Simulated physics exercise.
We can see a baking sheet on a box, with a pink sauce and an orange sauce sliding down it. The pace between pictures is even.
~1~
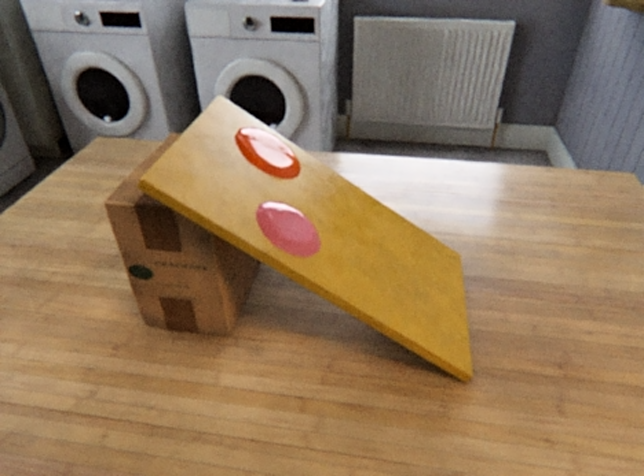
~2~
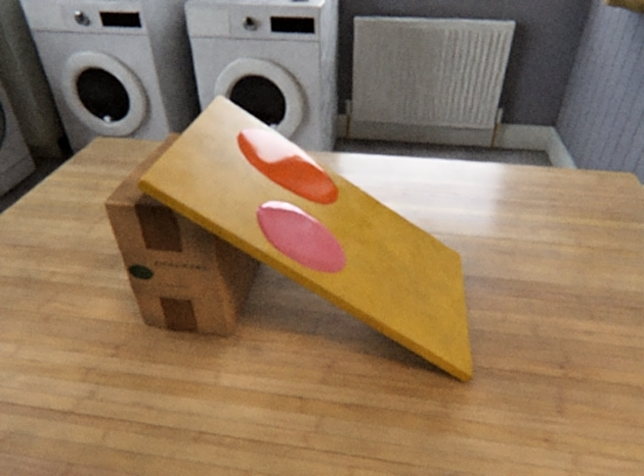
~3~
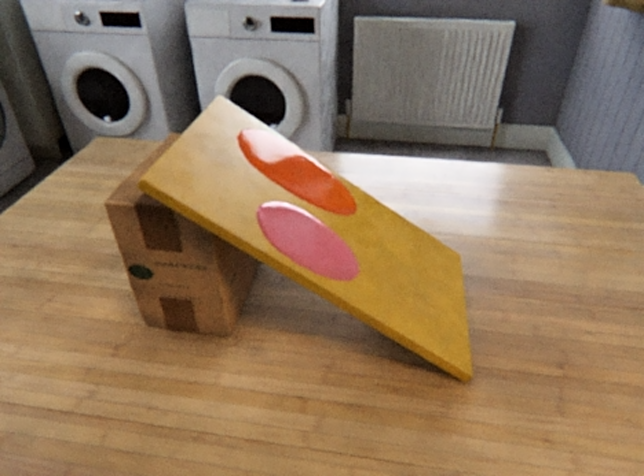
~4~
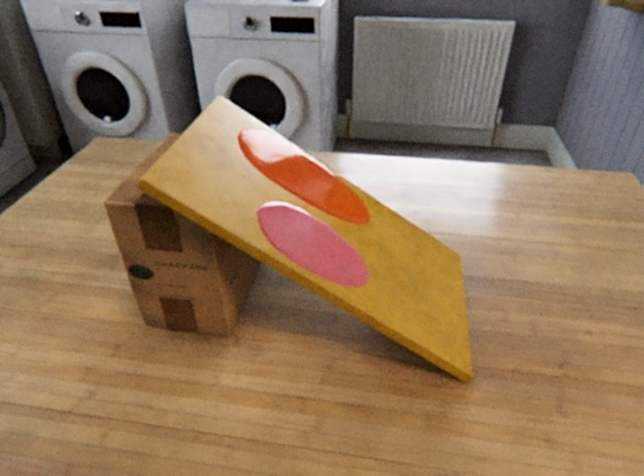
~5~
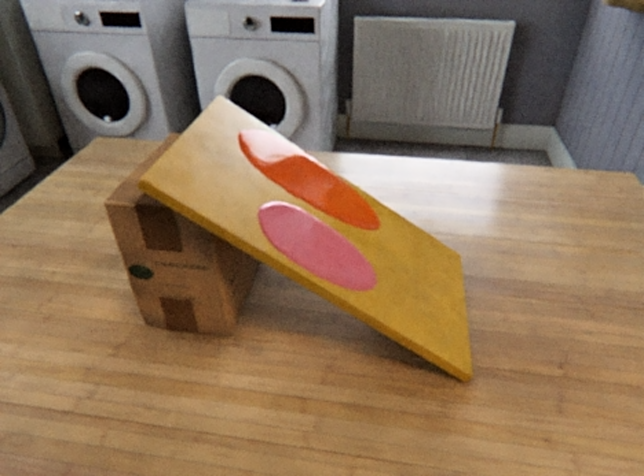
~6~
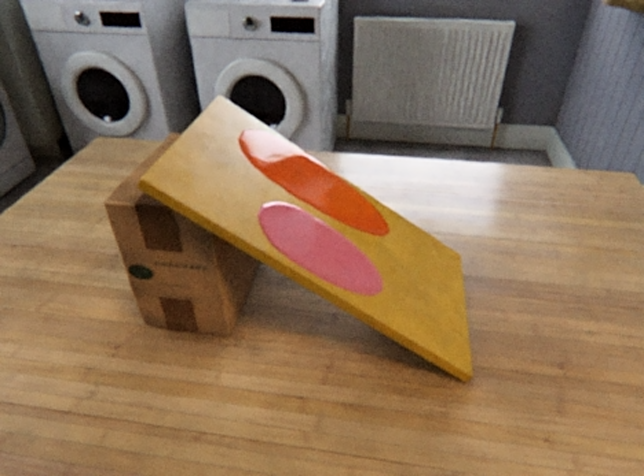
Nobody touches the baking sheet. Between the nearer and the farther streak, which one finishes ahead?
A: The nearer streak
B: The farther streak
The farther streak (B).
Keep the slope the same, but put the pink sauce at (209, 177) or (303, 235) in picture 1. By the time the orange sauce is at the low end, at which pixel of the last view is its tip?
Tip, last view - start 1: (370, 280), start 2: (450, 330).
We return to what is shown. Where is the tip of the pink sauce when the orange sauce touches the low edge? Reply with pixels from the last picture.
Around (437, 318).
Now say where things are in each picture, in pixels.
The first frame shows tip of the pink sauce half way down; tip of the orange sauce (293, 166) a quarter of the way down.
The second frame shows tip of the pink sauce (340, 258) half way down; tip of the orange sauce half way down.
The third frame shows tip of the pink sauce half way down; tip of the orange sauce (351, 204) half way down.
The fourth frame shows tip of the pink sauce (361, 271) half way down; tip of the orange sauce half way down.
The fifth frame shows tip of the pink sauce three quarters of the way down; tip of the orange sauce (375, 220) three quarters of the way down.
The sixth frame shows tip of the pink sauce (374, 279) three quarters of the way down; tip of the orange sauce three quarters of the way down.
Next, the pink sauce is three quarters of the way down; the orange sauce is three quarters of the way down.
After that, the pink sauce is three quarters of the way down; the orange sauce is close to the edge.
Finally, the pink sauce is close to the edge; the orange sauce is at the low edge.
